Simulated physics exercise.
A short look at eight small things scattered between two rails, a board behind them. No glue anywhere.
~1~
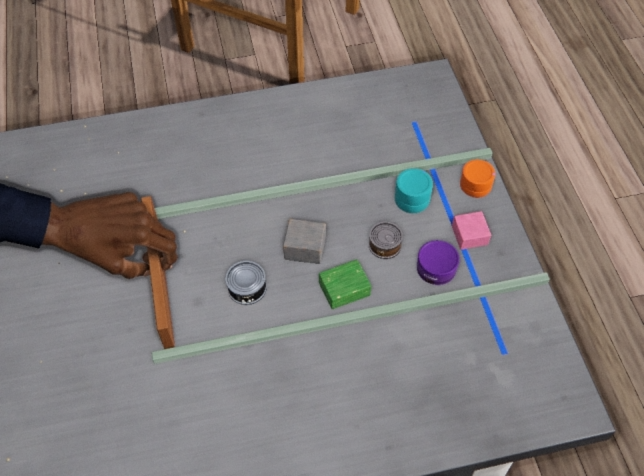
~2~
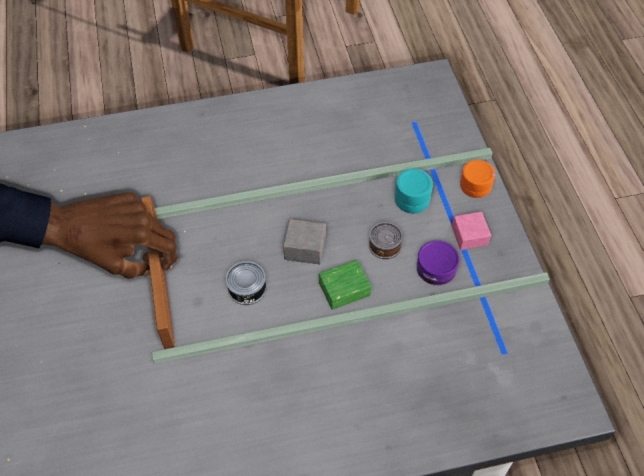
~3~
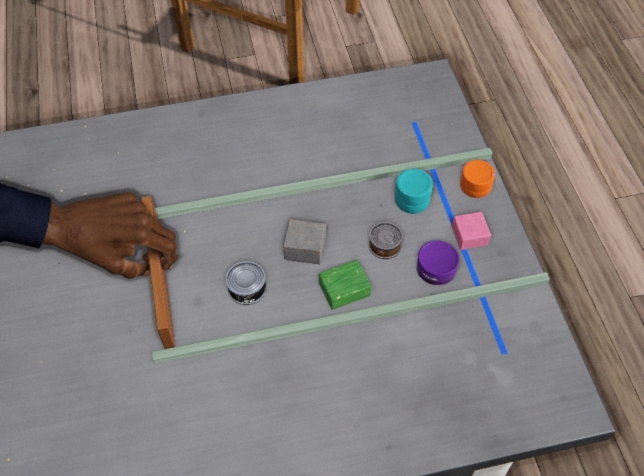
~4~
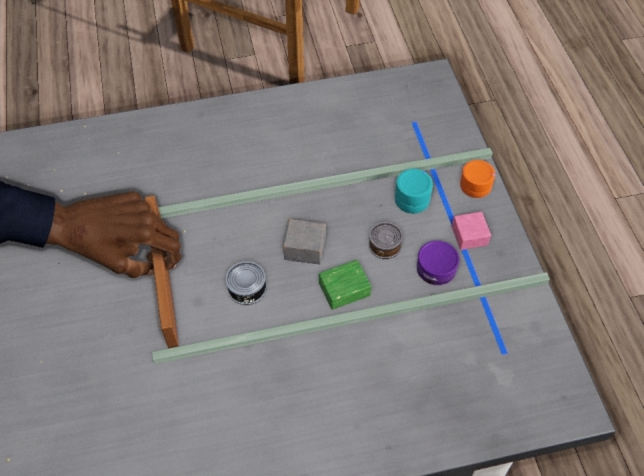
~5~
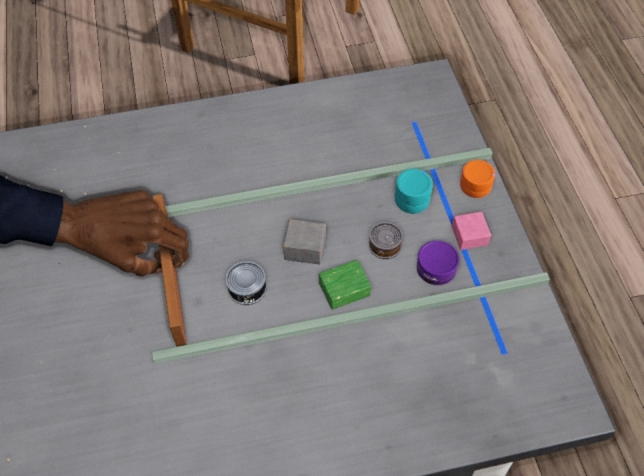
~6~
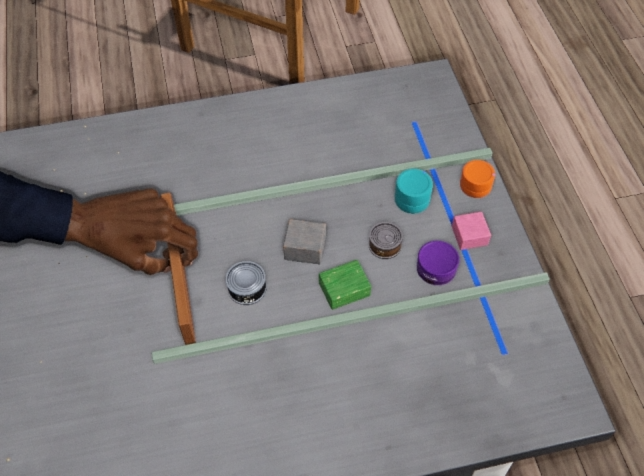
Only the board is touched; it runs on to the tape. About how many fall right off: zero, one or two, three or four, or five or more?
As it turns out, the number that fall off is one or two.
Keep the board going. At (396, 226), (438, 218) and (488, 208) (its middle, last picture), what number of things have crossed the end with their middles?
Past the end: 0, 0 and 4.
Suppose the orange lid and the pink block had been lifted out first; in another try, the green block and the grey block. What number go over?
The counts: 0 and 0.
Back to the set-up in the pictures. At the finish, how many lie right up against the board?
In contact: 4.
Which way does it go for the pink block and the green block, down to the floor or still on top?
The pink block goes over, the green block does not fall.
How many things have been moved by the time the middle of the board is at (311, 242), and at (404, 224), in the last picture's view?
3 and 7.
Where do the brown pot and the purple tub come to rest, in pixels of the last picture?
The brown pot at (505, 215), the purple tub at (522, 249).
Soon after, none off yet; orange lid at rest near (477, 179); pink block at rest near (471, 231); turquoise lid at rest near (413, 191).
By the end, the number that fall off is one or two; fallen, pink block.
